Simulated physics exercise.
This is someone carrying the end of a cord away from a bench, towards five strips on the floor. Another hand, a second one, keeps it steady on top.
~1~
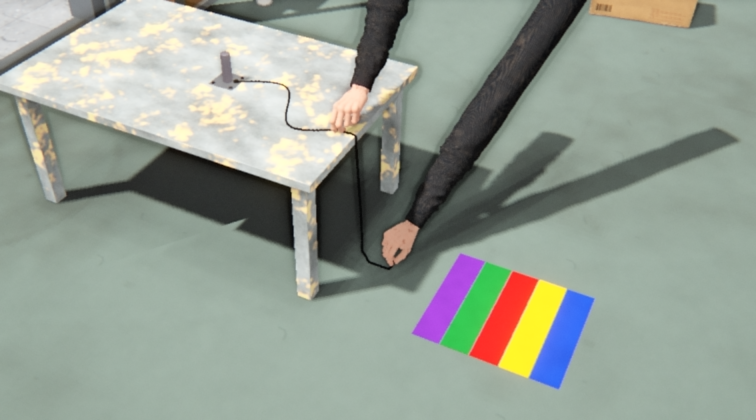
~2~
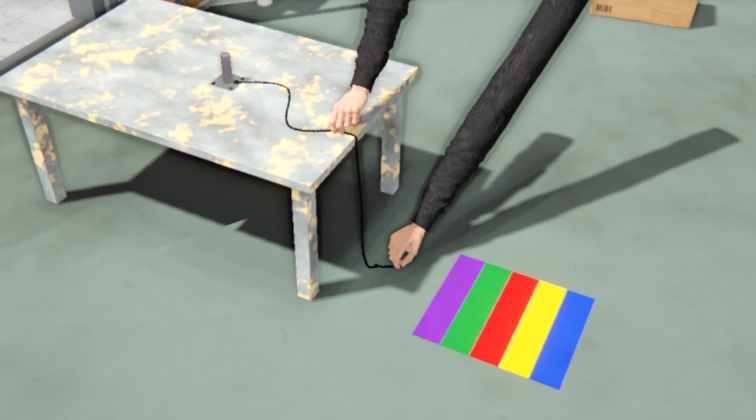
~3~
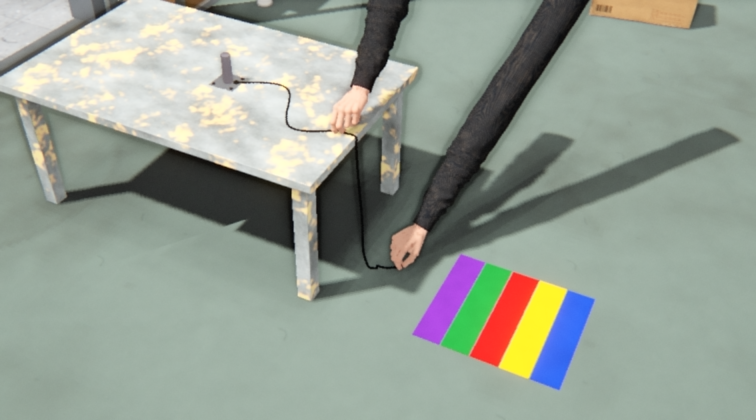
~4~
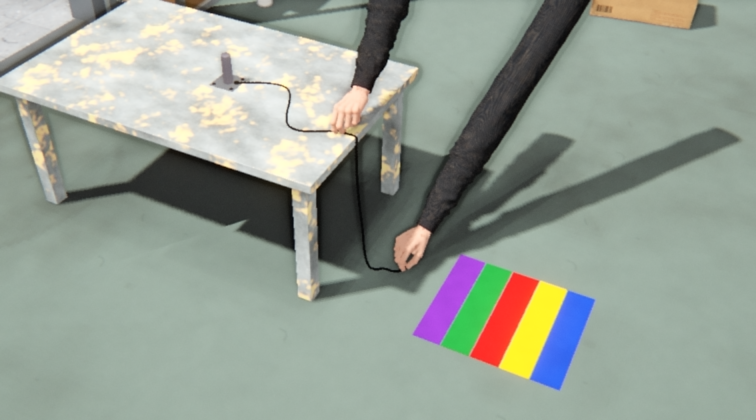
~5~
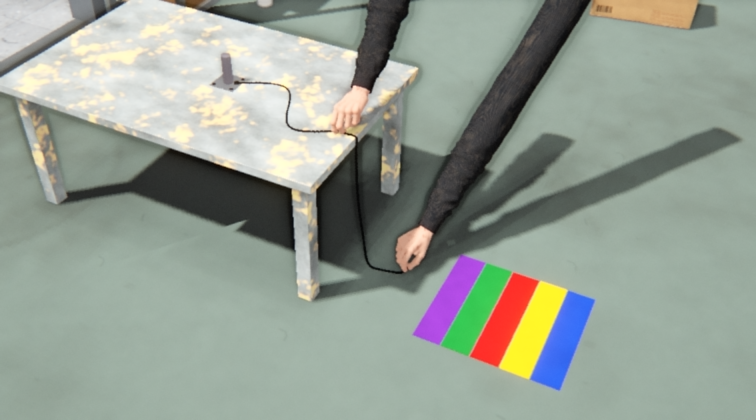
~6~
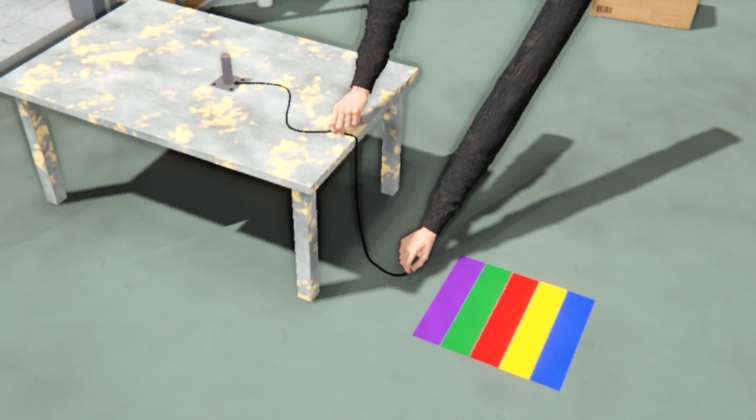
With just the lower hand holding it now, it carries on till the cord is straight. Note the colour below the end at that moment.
Colour below: Yellow.
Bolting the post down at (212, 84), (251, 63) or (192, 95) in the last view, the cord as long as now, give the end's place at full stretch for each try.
The spots are near (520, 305), (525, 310) and (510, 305).
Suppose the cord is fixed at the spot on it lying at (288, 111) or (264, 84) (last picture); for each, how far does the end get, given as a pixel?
The spots come out as (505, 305) and (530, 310), in that order.
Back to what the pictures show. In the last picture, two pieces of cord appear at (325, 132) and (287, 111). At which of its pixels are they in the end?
(366, 142) and (313, 115), roughly.
Early on, end near (481, 294); over green.
Midway, end near (515, 306); over red.
At the end of the slack, end near (535, 314); over yellow. It gets as far as the yellow strip.
